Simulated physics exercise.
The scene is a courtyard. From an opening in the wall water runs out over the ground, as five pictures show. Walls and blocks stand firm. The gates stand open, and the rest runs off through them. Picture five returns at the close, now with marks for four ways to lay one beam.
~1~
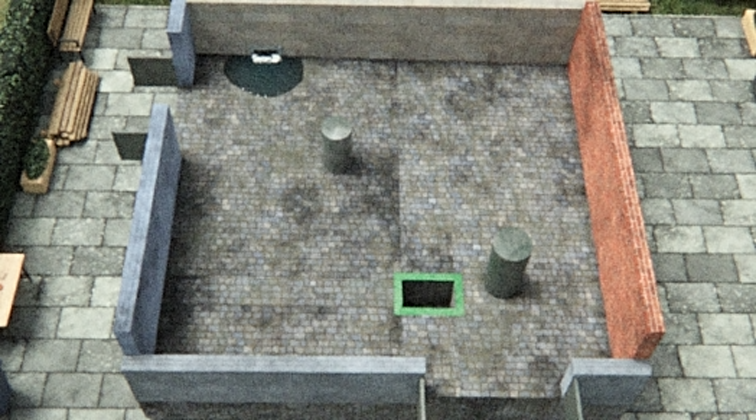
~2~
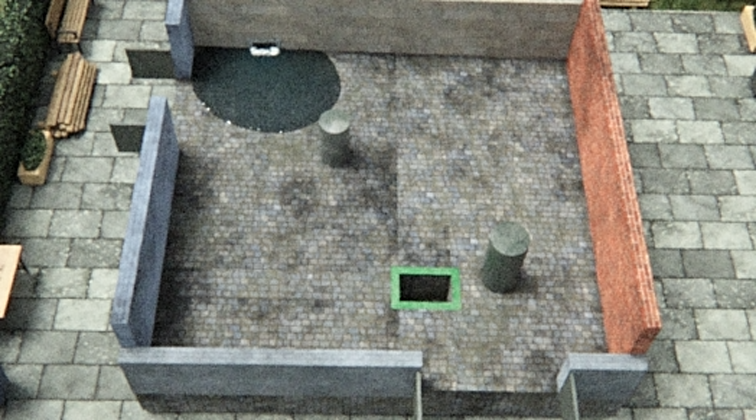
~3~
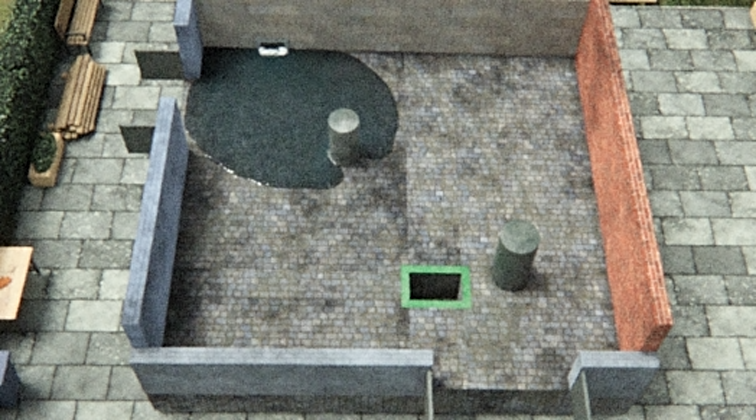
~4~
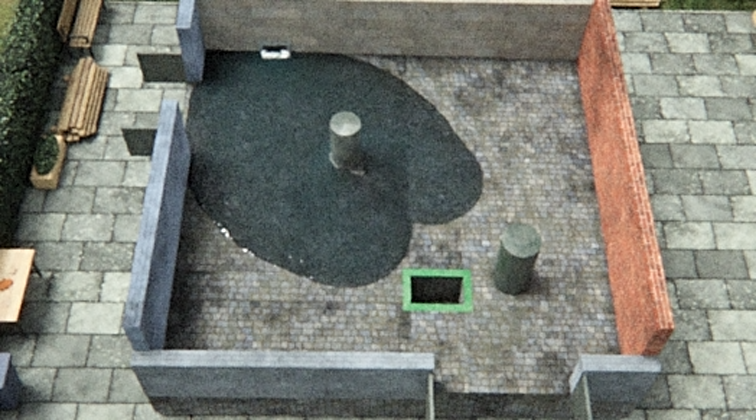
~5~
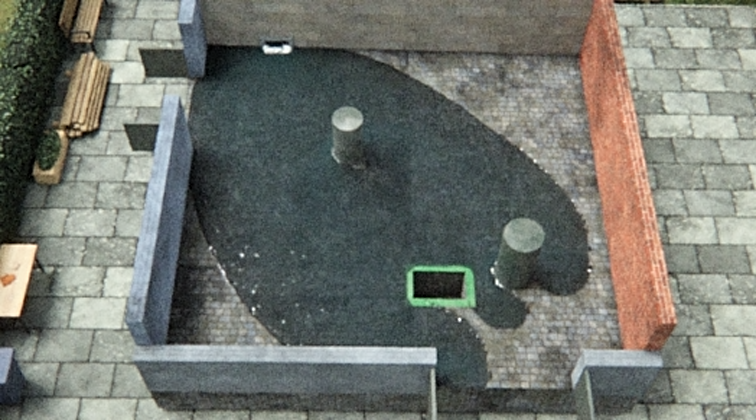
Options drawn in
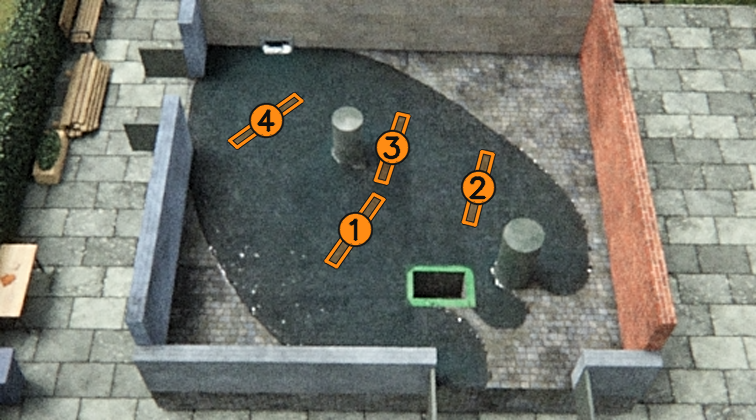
Dark water spreads from a small white outlet at the top left of a paved courtyard, seen from high above with the view shifting very slightly. Grey-blue walls stand left and front, a red brick wall right, with two grey cylinders and a green-rimmed drain pit between them. The water widens rightward and forward, wraps around the left cylinder, then surrounds the pit and reaches the right cylinder.
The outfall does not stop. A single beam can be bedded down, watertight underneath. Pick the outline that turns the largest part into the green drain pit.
Choose 2.
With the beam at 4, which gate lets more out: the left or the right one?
The right one.
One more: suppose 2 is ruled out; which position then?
3 it is.
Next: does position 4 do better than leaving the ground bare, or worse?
Worse.
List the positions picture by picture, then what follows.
Outfall at (266, 51); green drain pit at (429, 294); open gate at (491, 382); open gate at (187, 121); front seen at (243, 87), 3 % of the ground wet; green drain pit still dry, in the first picture.
Front seen at (305, 122), 9 % of the ground wet; green drain pit still dry, in the second picture.
Front seen at (382, 156), 20 % of the ground wet; green drain pit still dry, in the third picture.
Front seen at (380, 272), 39 % of the ground wet; green drain pit still dry, in the fourth picture.
Front seen at (581, 275), 62 % of the ground wet; green drain pit taking water, in the fifth picture.
On the marked copy, 1 from (331, 263) to (378, 196); 2 from (469, 223) to (487, 152); 3 from (381, 181) to (403, 114); 4 from (233, 143) to (298, 97).
With 1, about 7 % of the stream goes into the green drain pit, about 93 % out by the gates.
With 2, about 38 % of the stream goes into the green drain pit, about 62 % out by the gates.
With 3, about 24 % of the stream goes into the green drain pit, about 75 % out by the gates.
With 4, about 11 % of the stream goes into the green drain pit, about 88 % out by the gates.
